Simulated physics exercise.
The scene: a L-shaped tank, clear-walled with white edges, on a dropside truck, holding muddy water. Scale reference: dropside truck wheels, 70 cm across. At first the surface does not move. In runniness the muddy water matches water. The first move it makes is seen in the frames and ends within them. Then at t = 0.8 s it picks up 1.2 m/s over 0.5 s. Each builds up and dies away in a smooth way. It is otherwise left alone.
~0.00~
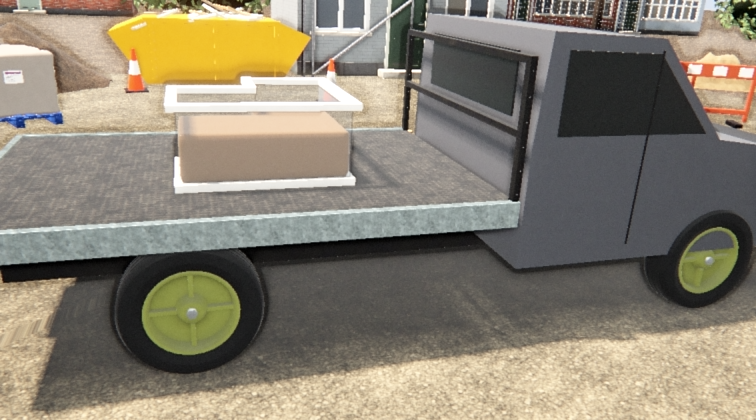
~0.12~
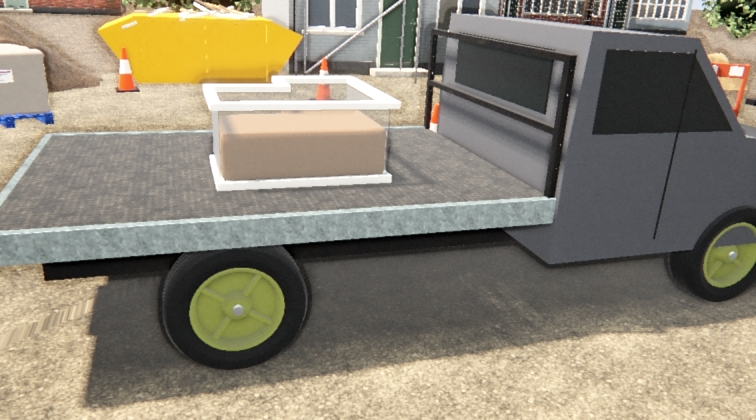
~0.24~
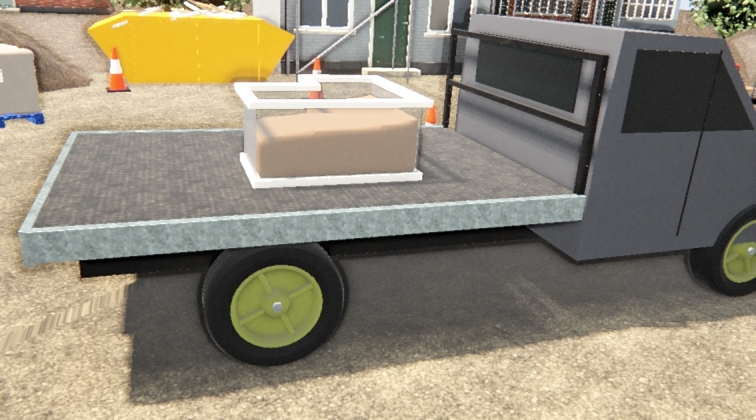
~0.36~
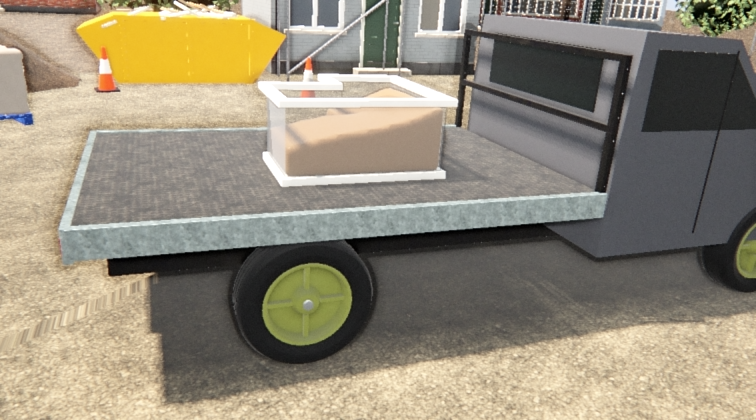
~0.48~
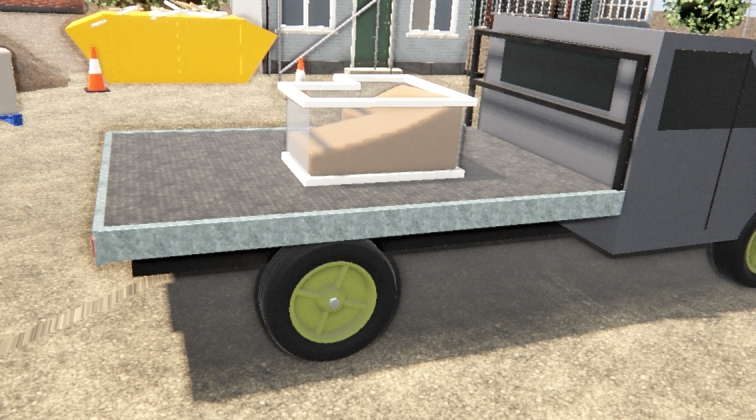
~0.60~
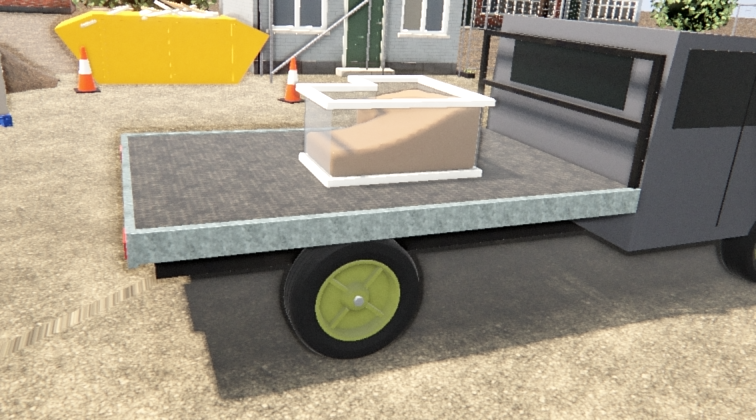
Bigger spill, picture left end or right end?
Left.
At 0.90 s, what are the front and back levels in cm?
The surface sits near 24 cm in front and near 26 cm at the rear.
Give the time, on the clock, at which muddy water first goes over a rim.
About 1.5 seconds.
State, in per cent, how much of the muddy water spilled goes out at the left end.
Share: Near 90%.
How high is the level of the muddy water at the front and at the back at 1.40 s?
At the front the surface is at 14 cm, while at the back it is at 54 cm.
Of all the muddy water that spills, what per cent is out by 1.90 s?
100 %.
Then, 0.90 s in, front 24 cm, middle 31 cm, back 25 cm above the floor; no loss so far.
Then, 1.40 s in, front 14 cm, middle 23 cm, back 53 cm above the floor; no loss so far.
Then, 1.90 s in, front 30 cm, middle 20 cm, back 22 cm above the floor; the loss stands at 5 per cent, over the left end.
Then, 4.28 s in, the loss stands at 5 per cent, over the left end, a little elsewhere; the right end has passed 0 per cent and the left end 5.
